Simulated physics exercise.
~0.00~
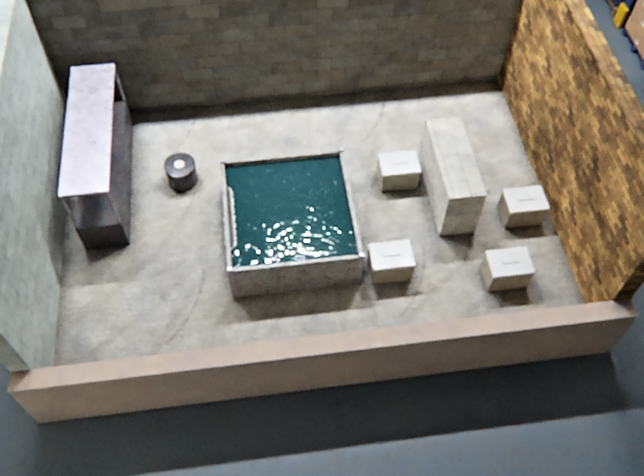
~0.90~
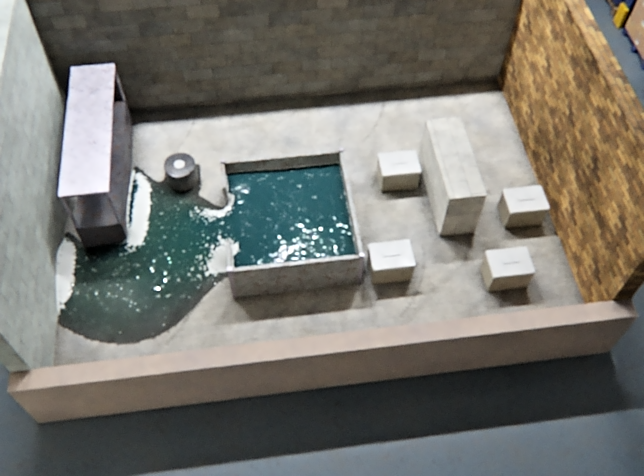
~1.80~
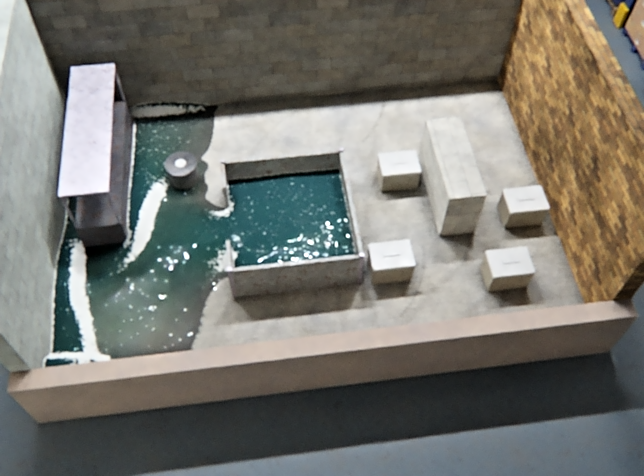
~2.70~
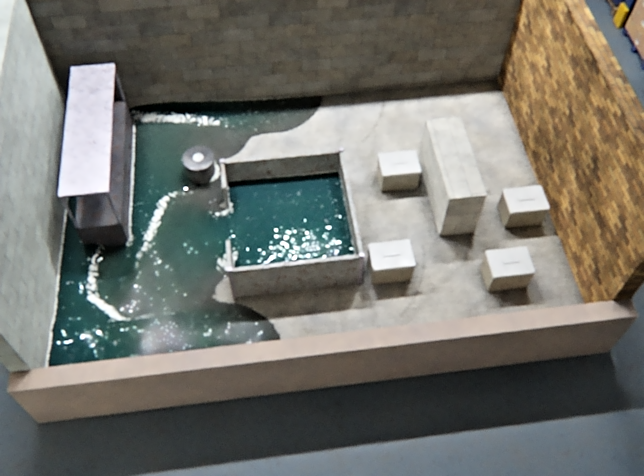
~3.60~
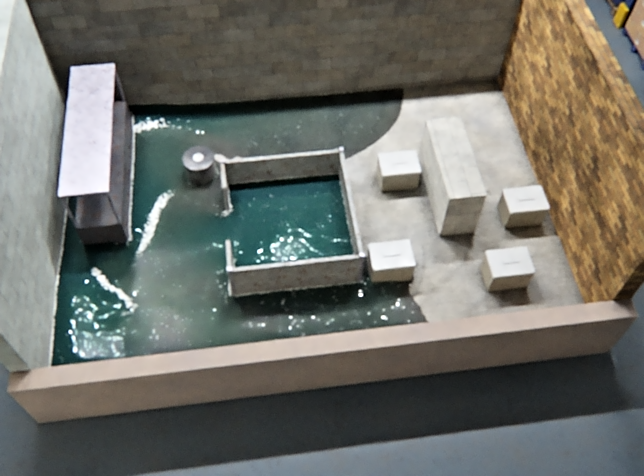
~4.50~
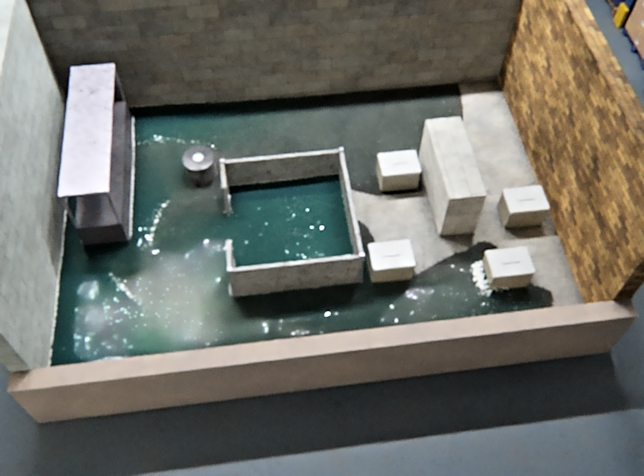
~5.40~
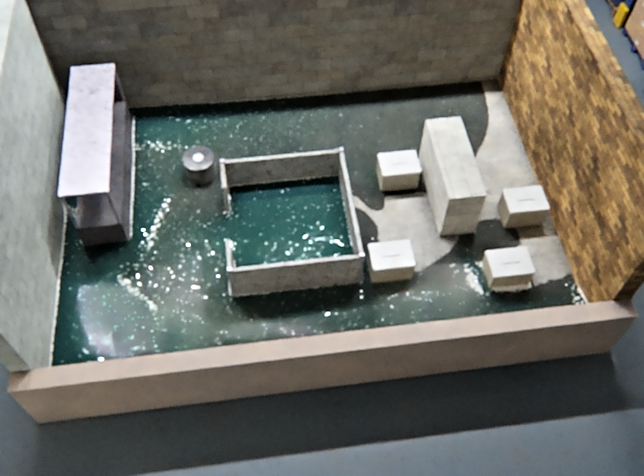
A large square open tank of dark green water stands near the middle of a grey-floored loading hall, seen from above, with a tall grey shelf-like unit and a small dark round tub to its left. To the right, four white chests surround a long pale block beside a brown brick wall. Water bursts from the tank's left side and spreads around the tall unit to the left wall. The tub shifts slightly right as the flood widens along the back and near walls. Finally, water reaches the chests, which stay upright, leaving some dry floor at right.
